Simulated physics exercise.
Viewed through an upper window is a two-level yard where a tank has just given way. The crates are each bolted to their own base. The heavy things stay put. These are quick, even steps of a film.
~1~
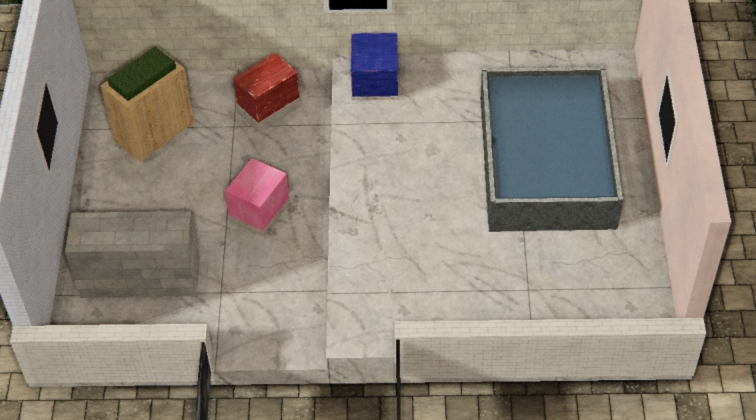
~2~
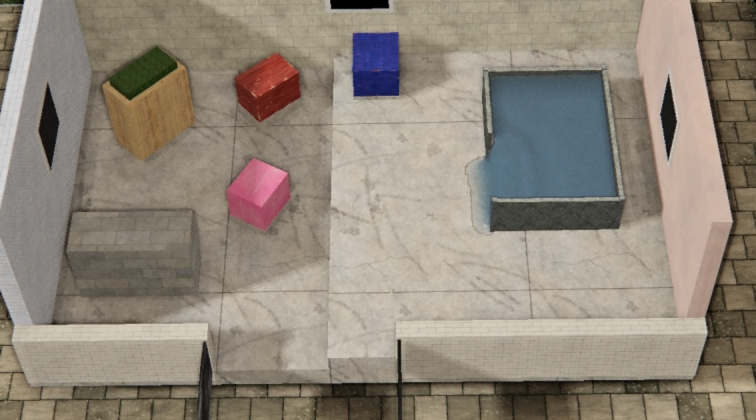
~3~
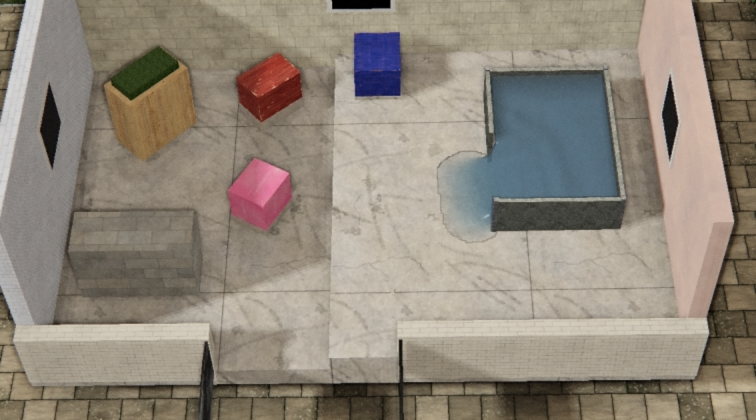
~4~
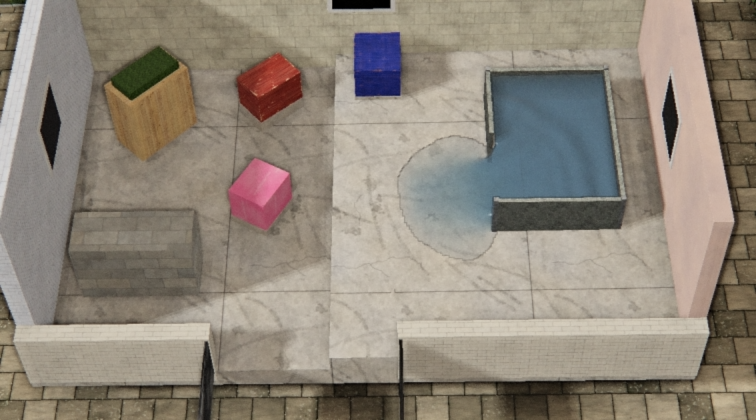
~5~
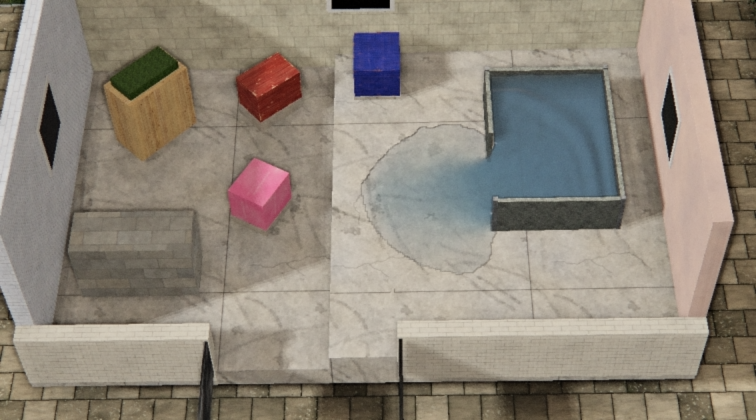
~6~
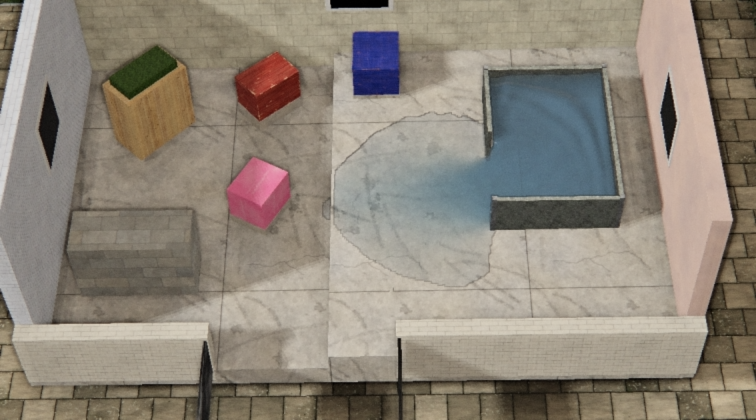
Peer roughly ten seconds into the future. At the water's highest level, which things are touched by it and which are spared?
The red crate will not be touched; the blue crate will not be touched; the pink crate will be touched.
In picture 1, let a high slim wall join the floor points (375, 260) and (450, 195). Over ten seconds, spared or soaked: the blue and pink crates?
In that case the blue crate is flooded, while the pink crate is left dry.
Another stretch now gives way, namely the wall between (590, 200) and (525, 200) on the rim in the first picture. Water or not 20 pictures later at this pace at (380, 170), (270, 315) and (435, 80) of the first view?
One by one, they turn out not soaked, drenched and not soaked.
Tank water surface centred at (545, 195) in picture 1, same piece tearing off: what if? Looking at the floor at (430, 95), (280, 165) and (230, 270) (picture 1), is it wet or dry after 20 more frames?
First unwetted; next drenched; last drenched.
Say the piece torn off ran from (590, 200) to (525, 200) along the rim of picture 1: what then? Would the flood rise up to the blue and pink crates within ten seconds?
Observed: Blue is doused; pink stays clear.
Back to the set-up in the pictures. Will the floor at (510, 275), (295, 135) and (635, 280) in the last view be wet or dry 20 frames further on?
First spared, second inundated, third spared.
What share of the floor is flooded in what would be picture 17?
I'd put it at roughly 45 per cent.
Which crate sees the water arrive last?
Answer: The red crate.
A moment on, water covers 30 % of the floor; the red crate not reached, the blue crate water round its plinth, the pink crate water round its plinth.
Next, water covers 45 % of the floor; the red crate water round its plinth, the blue crate water round its plinth, the pink crate water round its plinth.
Then, water covers 60 % of the floor; the red crate water round its plinth, the blue crate water round its plinth, the pink crate water round its plinth.
Later, water covers 65 % of the floor; the red crate water round its plinth, the blue crate water round its plinth, the pink crate water round its plinth.
In the end, water covers 60 % of the floor; the red crate stayed above the water, the blue crate stayed above the water, the pink crate was topped.
